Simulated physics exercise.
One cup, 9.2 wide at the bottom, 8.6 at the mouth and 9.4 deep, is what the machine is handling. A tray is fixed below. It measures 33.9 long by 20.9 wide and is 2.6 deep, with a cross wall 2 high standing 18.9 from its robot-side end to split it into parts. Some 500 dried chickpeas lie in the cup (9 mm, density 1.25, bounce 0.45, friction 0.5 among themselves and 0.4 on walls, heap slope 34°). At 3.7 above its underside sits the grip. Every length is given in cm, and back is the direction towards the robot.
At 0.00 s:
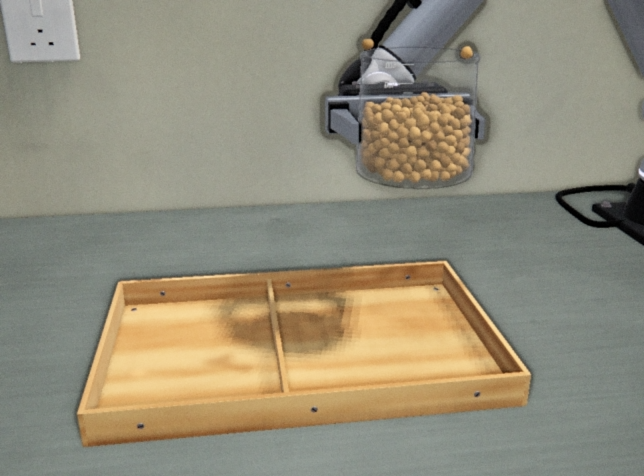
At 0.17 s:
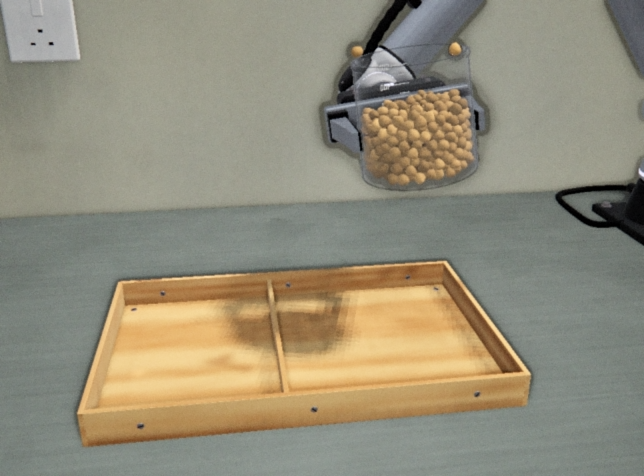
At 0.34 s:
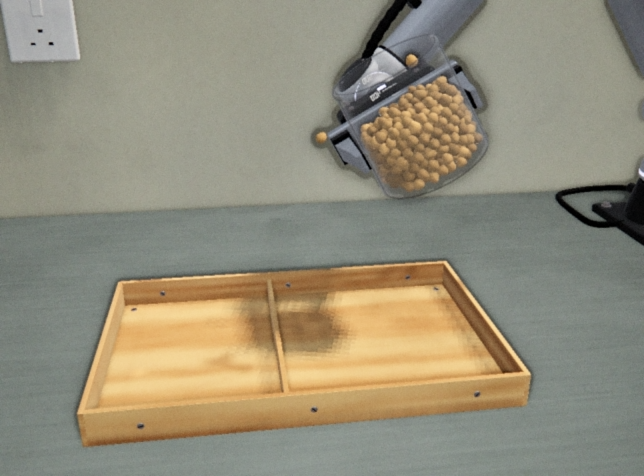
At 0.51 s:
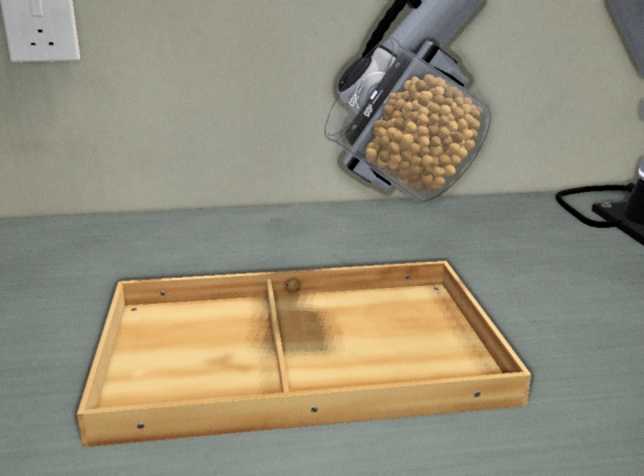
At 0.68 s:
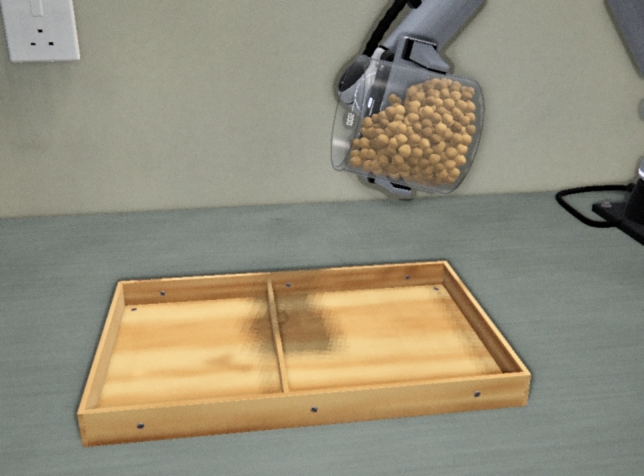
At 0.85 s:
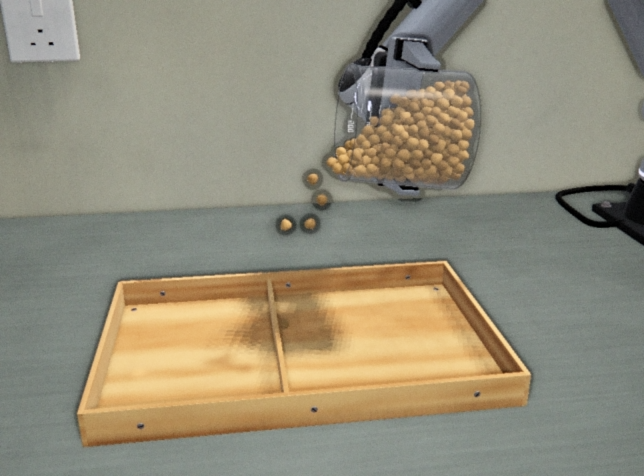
A robot arm tilts a clear cup of chickpeas until a few drop toward a wooden tray.
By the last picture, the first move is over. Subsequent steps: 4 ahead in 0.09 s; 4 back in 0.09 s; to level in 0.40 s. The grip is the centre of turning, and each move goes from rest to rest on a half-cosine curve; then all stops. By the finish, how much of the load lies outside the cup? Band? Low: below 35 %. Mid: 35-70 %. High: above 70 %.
Mid.
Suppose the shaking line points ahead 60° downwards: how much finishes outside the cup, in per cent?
15 %.
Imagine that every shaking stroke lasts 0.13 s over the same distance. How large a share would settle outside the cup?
In that case some 40 per cent.
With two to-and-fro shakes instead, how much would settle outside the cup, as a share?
75 per cent or so.
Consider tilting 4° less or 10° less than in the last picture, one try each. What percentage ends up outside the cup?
Roughly 50 per cent on the first try and 35 per cent on the second.
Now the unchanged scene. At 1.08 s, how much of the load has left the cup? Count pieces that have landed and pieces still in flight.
About 50 per cent so far.
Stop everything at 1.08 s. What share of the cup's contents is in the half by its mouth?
Roughly 65 %.
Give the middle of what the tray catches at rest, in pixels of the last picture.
Near pixel (194, 352).
After 1.08 s, tilted 81° forward, highest piece 20 above the table; 256 in the cup, 7 in the far-side part, 2 in the robot-side part, 240 in flight or on a rim.
After 1.31 s, tilted 16° forward, highest piece 25 above the table; 253 in the far-side part, 201 in the cup, 46 in the robot-side part, 4 on the table or floor, 1 in flight or on a rim.
After 1.63 s, level, highest piece 21 above the table; 253 in the far-side part, 201 in the cup, 46 in the robot-side part, 5 on the table or floor.
After 2.68 s, level, highest piece 21 above the table; 253 in the far-side part, 201 in the cup, 46 in the robot-side part, 5 on the table or floor.
At rest, 253 in the far-side part, 201 in the cup, 46 in the robot-side part, 5 on the table or floor. That is 60 % outside the cup.
